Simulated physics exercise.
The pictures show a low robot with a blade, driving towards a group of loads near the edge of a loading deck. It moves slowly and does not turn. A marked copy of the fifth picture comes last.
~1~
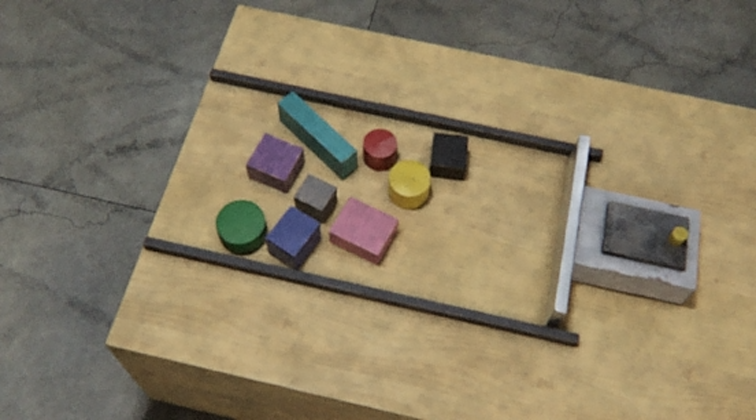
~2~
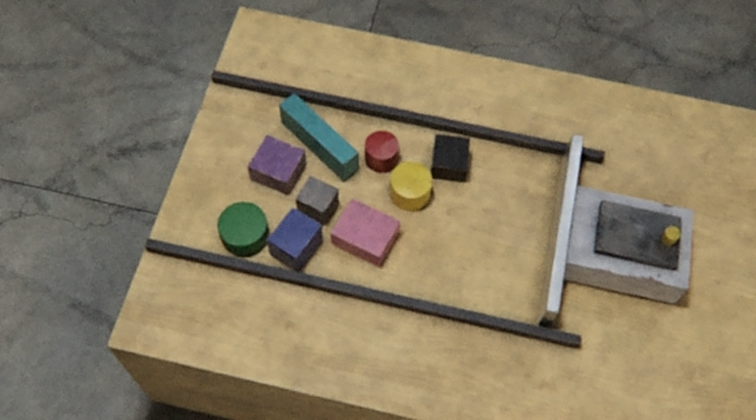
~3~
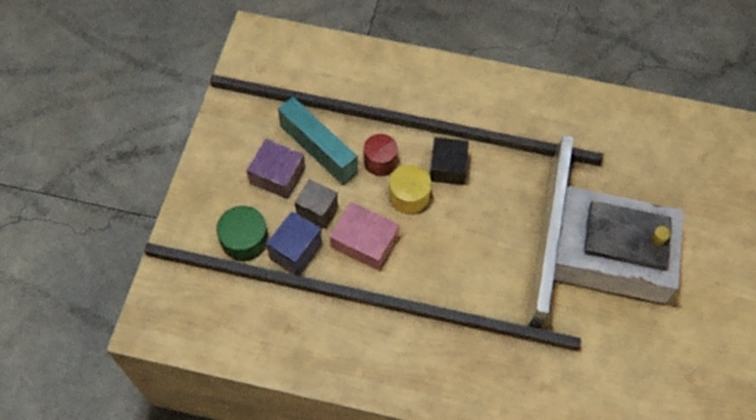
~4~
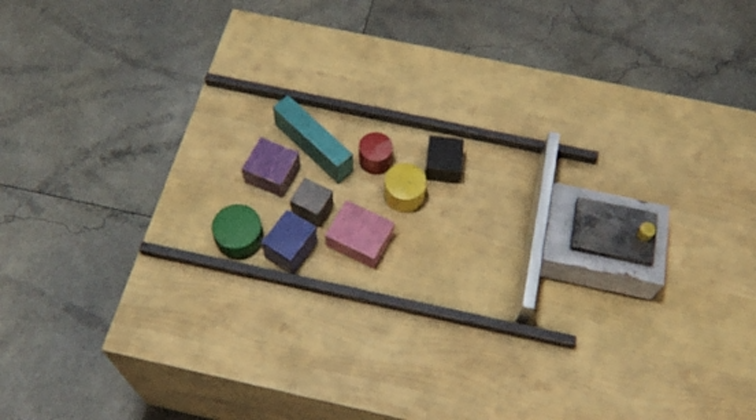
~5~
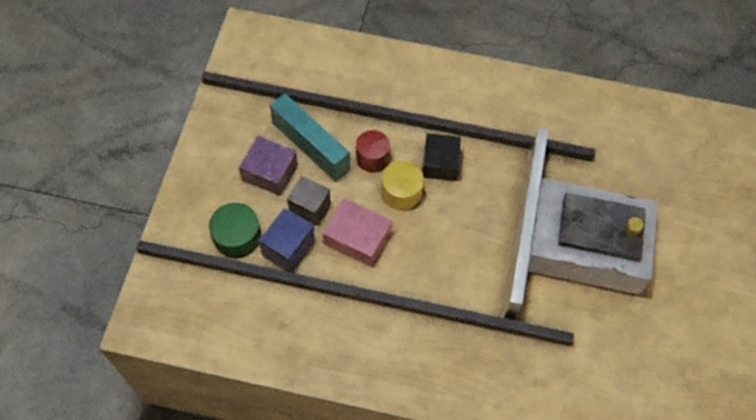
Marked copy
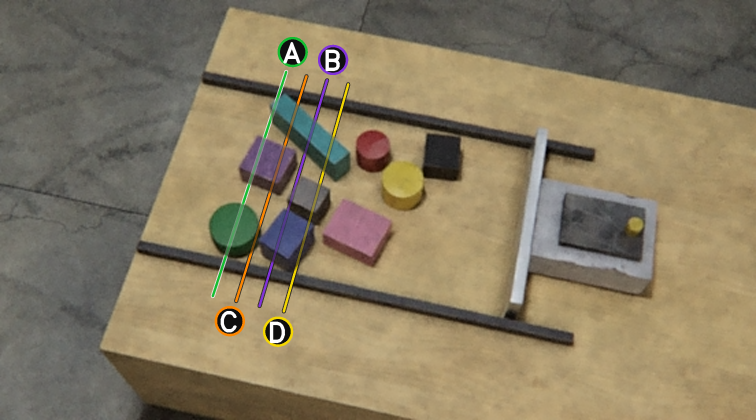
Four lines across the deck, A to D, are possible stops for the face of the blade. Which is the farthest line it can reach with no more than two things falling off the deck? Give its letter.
It should halt at A.
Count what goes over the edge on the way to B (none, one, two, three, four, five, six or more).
The count is none.
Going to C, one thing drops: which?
The green canister.
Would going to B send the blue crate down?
No.
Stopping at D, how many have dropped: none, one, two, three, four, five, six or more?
In all, none.
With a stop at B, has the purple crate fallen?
No.
On the marked copy, A at (252, 176); B at (296, 185); C at (274, 181); D at (318, 190).
Taking A. A third of the way, robot (494, 204); black crate (415, 151); green canister (235, 230).
Two thirds of the way, robot (393, 183); green canister (197, 222); purple crate (229, 161).
When it is over, robot (315, 167); purple crate over the edge; green canister over the edge; two fallen.
As for the rest, B is within the limit but short; C is within the limit but short; D is within the limit but short.
